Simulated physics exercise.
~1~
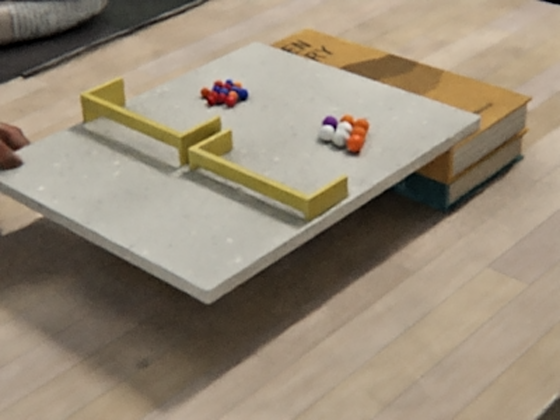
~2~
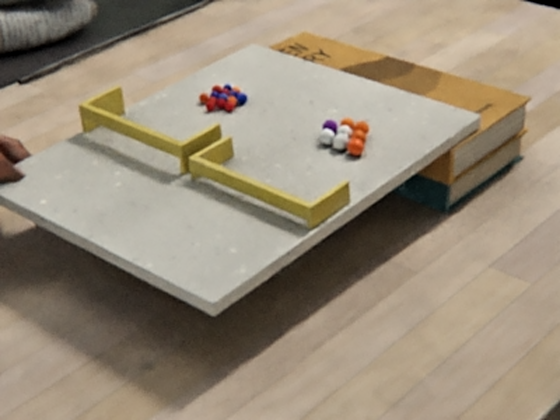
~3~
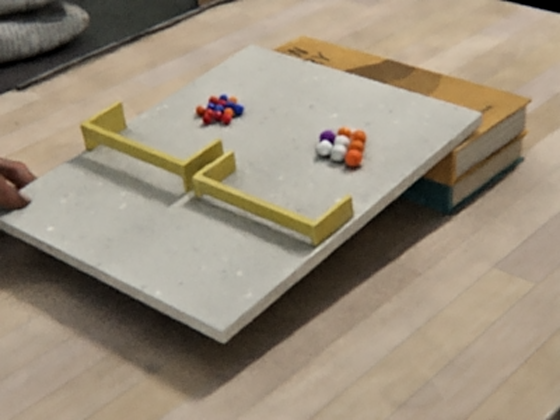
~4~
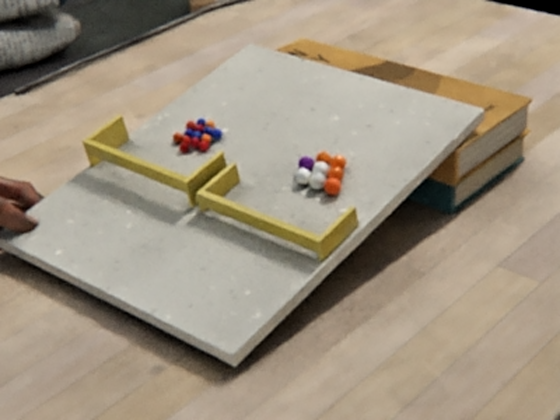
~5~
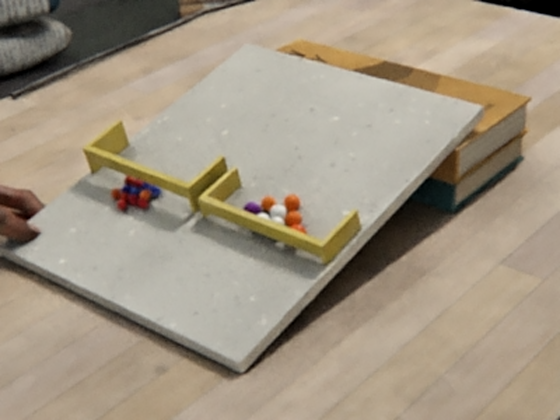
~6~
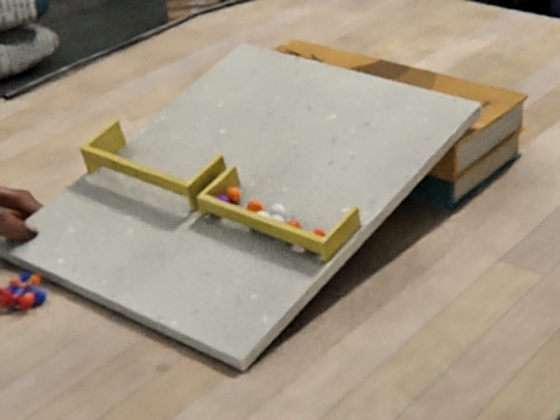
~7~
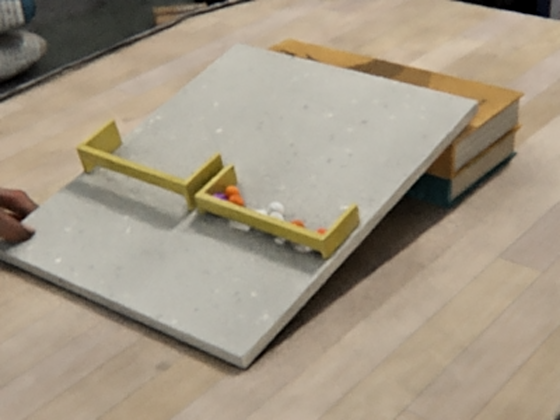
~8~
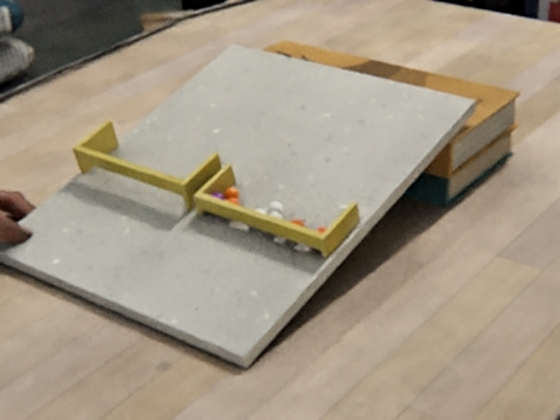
On a wooden surface, a hand lowers one end of a pale board propped on books, and two clusters of small coloured balls roll down towards yellow barriers; the red and blue cluster passes beneath its barrier and off the board, while the orange, white and purple one stays caught.
